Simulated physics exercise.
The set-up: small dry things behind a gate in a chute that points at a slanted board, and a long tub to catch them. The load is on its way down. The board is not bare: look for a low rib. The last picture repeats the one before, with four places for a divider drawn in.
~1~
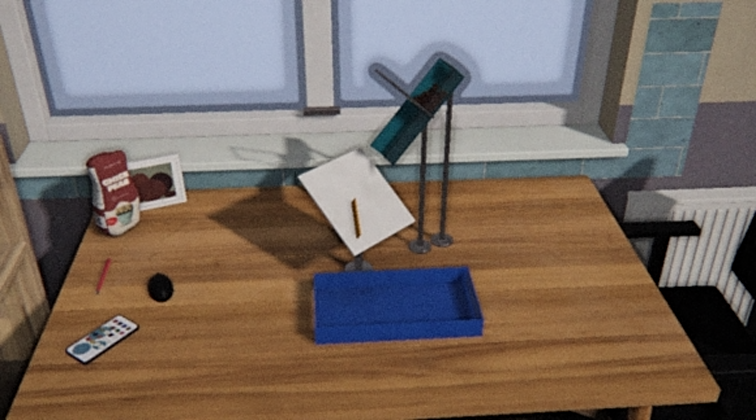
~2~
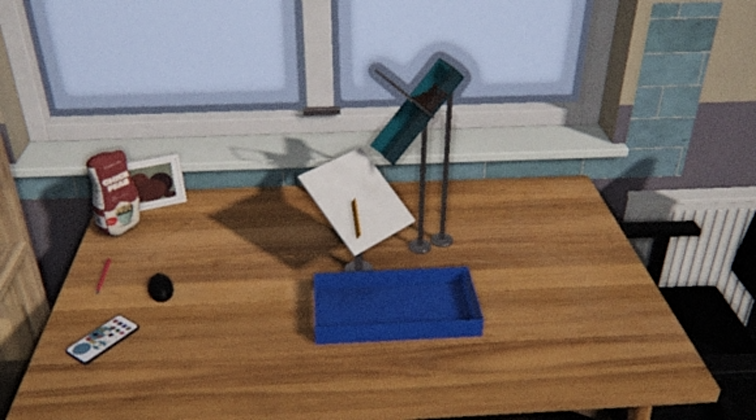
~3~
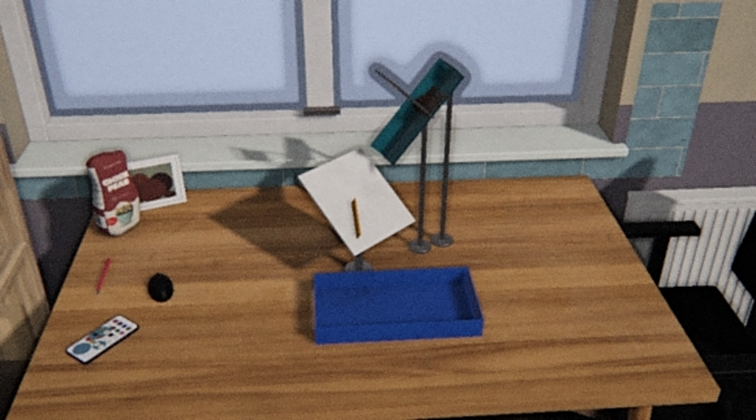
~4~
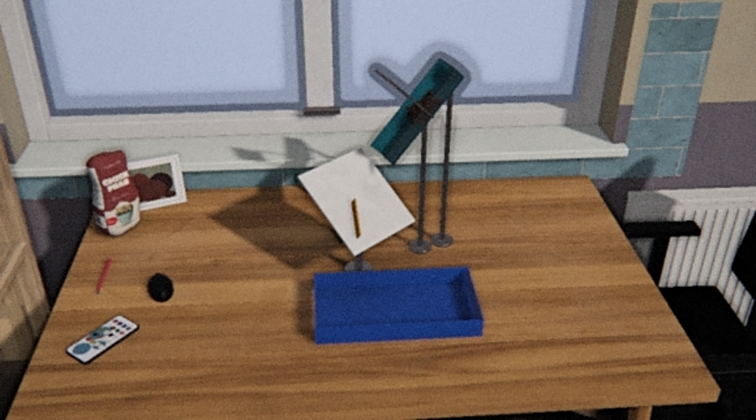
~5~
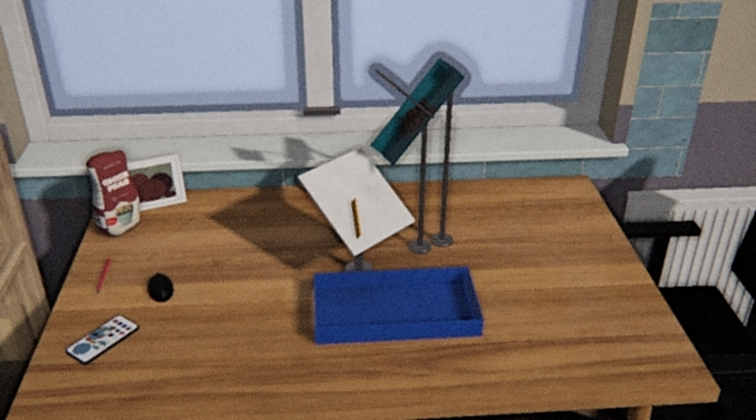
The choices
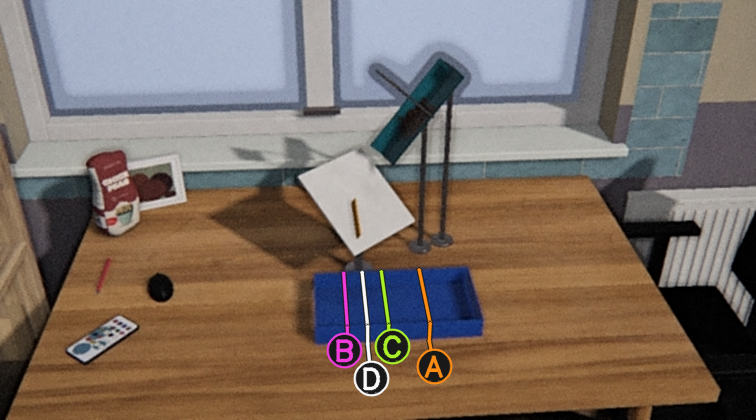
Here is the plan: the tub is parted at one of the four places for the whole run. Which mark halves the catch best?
Take C.
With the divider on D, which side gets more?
More lands on the right.
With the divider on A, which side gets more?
Left.
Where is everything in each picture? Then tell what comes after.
Load behind the gate at (428, 99), chocolate balls; lip of the chute at (387, 159), sloping fairly steeply, in the first frame.
Middle of the board at (358, 199), tilted fairly steeply; middle of its low edge at (386, 237); of its high edge at (331, 161), in the second frame.
Front corners of the tub at (315, 328) and (483, 319), empty; front of the load at (421, 113), in the third frame.
Middle of the load at (420, 110); its front at (413, 122), about a quarter of the way to the lip; rib from (355, 198) to (361, 235), in the fourth frame.
Middle of the load at (413, 119); its front at (404, 137), about half of the way to the lip, in the fifth frame.
On the marked copy, line A crosses the front rim at (430, 322); line B crosses the front rim at (347, 326); line C crosses the front rim at (388, 324); line D crosses the front rim at (367, 325).
With A, of what is caught, nearly all on the left of the divider, a small part on the right.
With B, of what is caught, a small part on the left of the divider, nearly all on the right.
With C, of what is caught, about half on the left of the divider, about half on the right.
With D, of what is caught, a small part on the left of the divider, most on the right.
